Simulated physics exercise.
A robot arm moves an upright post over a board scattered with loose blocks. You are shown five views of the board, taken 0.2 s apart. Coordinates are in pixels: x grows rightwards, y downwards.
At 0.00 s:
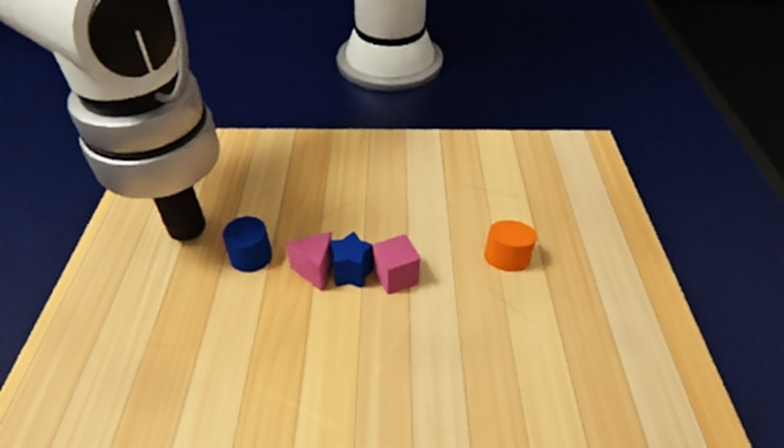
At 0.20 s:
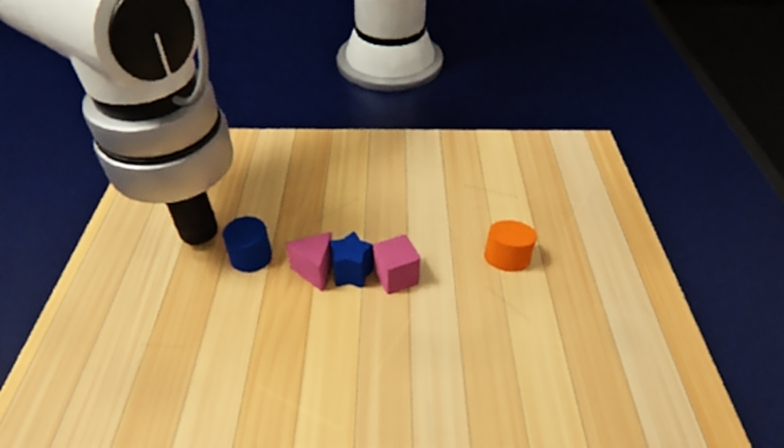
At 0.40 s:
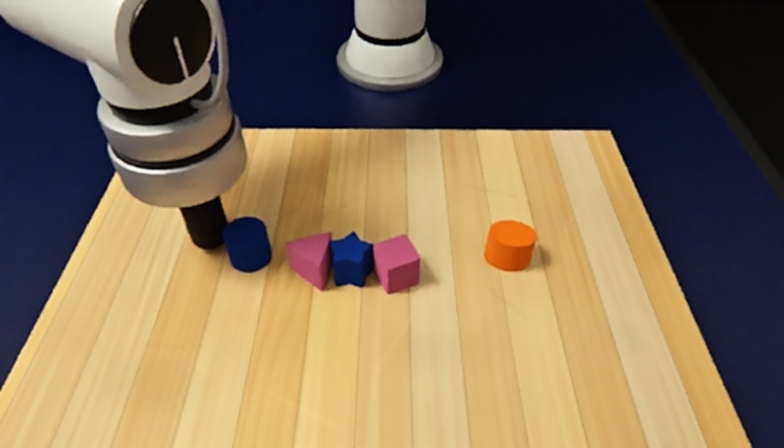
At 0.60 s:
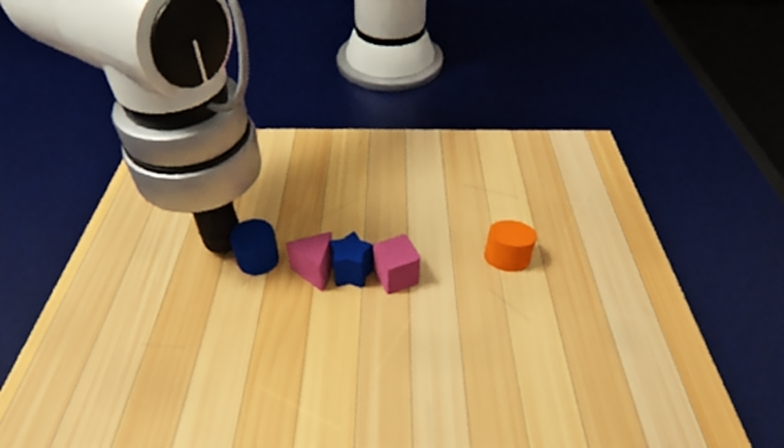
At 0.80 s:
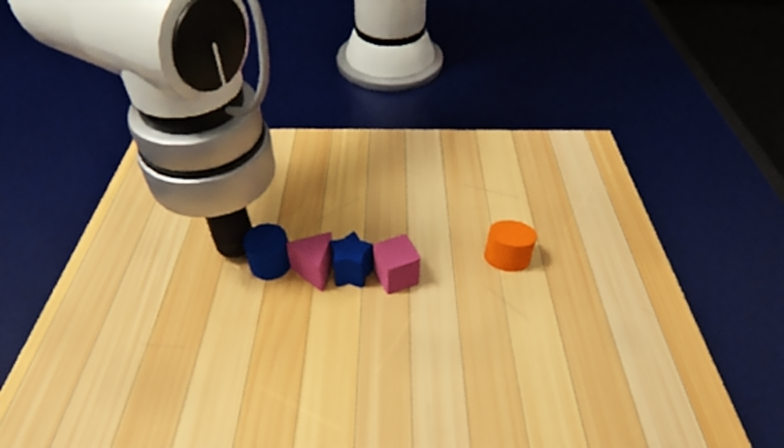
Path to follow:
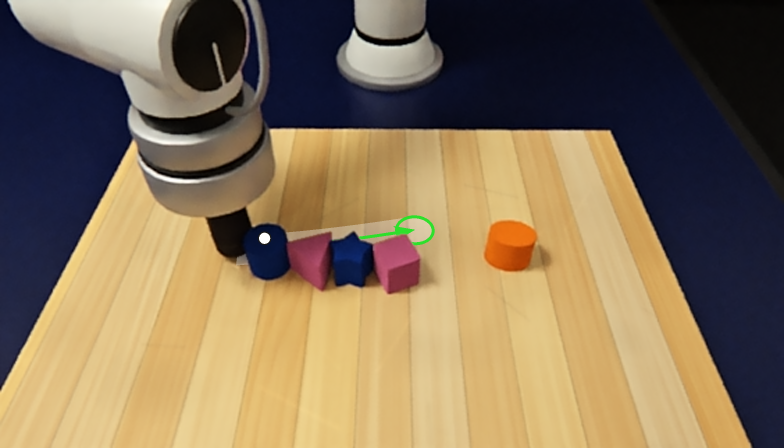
At the start, a robot arm holds a black post left of a blue cylinder, with a pink triangular block, blue star, pink cube and orange cylinder farther right. The post moves right to the blue cylinder, then pushes it a short way right, up beside the still triangular block.
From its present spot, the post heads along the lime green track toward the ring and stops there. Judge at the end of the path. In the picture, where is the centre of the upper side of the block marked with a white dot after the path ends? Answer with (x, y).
It is at (292, 251).
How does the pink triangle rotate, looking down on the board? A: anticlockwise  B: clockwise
The one that fits is A, anticlockwise.
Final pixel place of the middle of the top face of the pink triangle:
It ends at (323, 265).
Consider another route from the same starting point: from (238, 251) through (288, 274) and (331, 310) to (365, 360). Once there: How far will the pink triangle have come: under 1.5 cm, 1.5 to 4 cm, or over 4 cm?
It's set to move over 4 cm.
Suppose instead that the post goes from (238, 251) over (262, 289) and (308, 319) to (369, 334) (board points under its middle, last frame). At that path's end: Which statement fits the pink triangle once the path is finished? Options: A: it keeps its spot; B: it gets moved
Choice B: It gets moved.
Drawn move, from (238, 251) over (298, 245) and (358, 238) to (415, 230); the dot is on the blue cylinder.
What follows on the original path. One third of the way, post (298, 239); blue cylinder (292, 251); pink triangle (323, 265), turned 50° anticlockwise; blue star (354, 247).
Two thirds of the way, post (358, 232); blue cylinder (292, 251); pink triangle (323, 265), turned 50° anticlockwise; blue star (354, 247).
At the end, post (415, 223); blue cylinder (292, 251); pink triangle (323, 265), turned 50° anticlockwise; blue star (354, 247); pink square still.
